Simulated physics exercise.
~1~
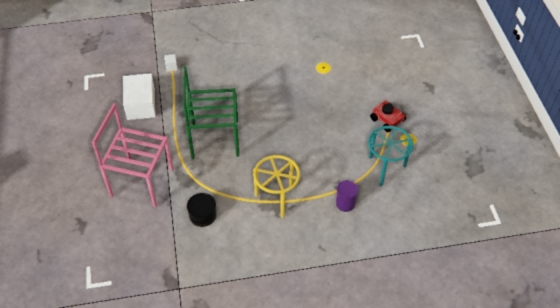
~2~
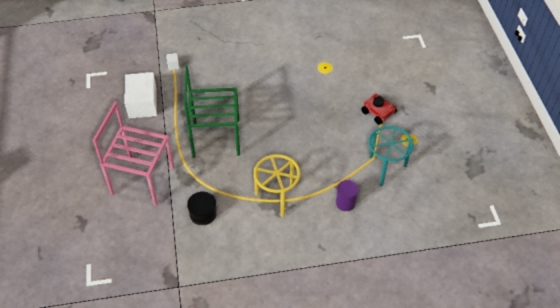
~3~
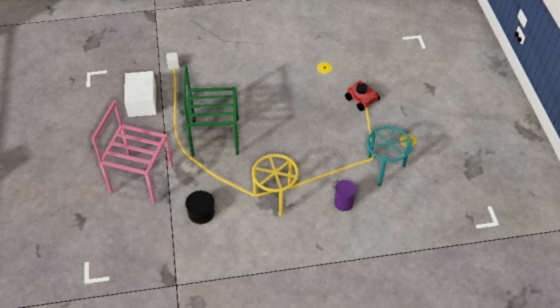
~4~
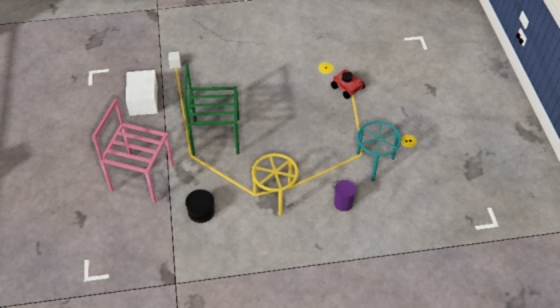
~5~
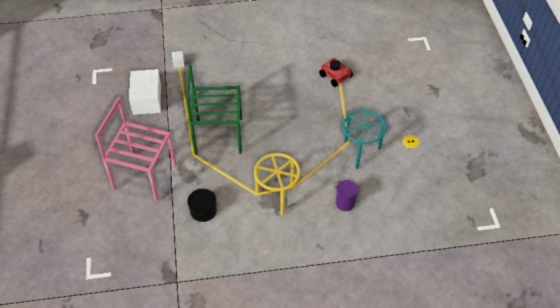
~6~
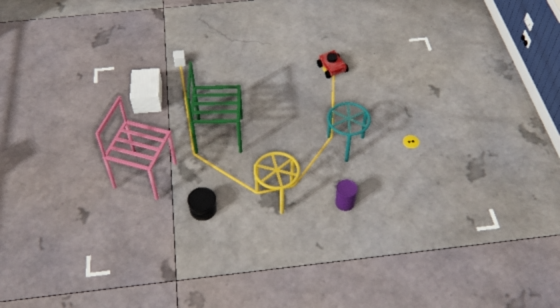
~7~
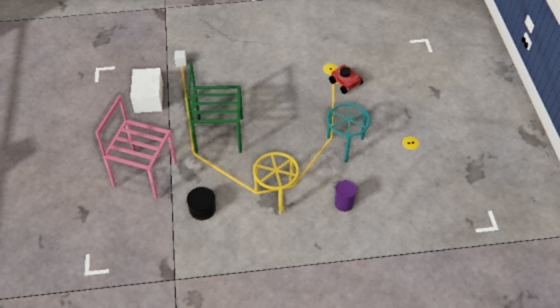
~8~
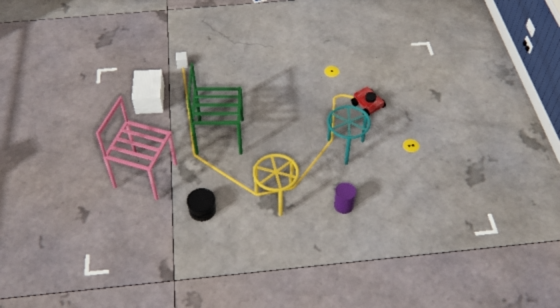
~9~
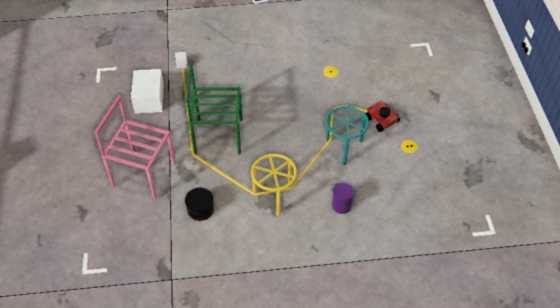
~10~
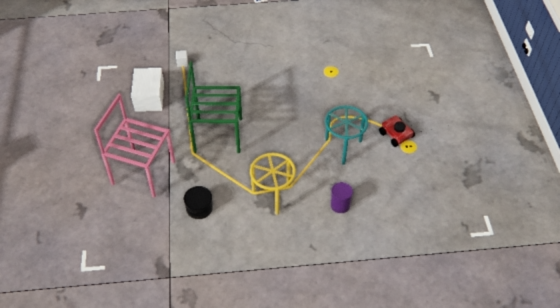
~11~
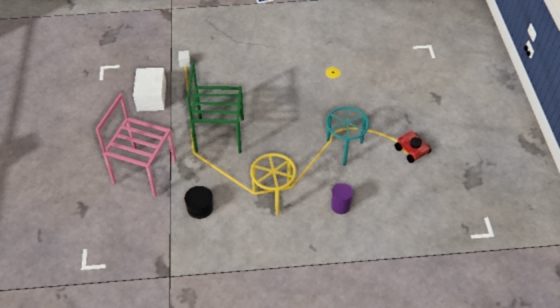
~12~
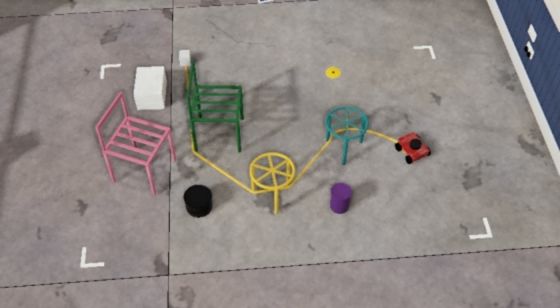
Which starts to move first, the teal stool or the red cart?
The red cart starts to move first. The teal stool only begins to shift later, once the cart has driven some way up and to the left.
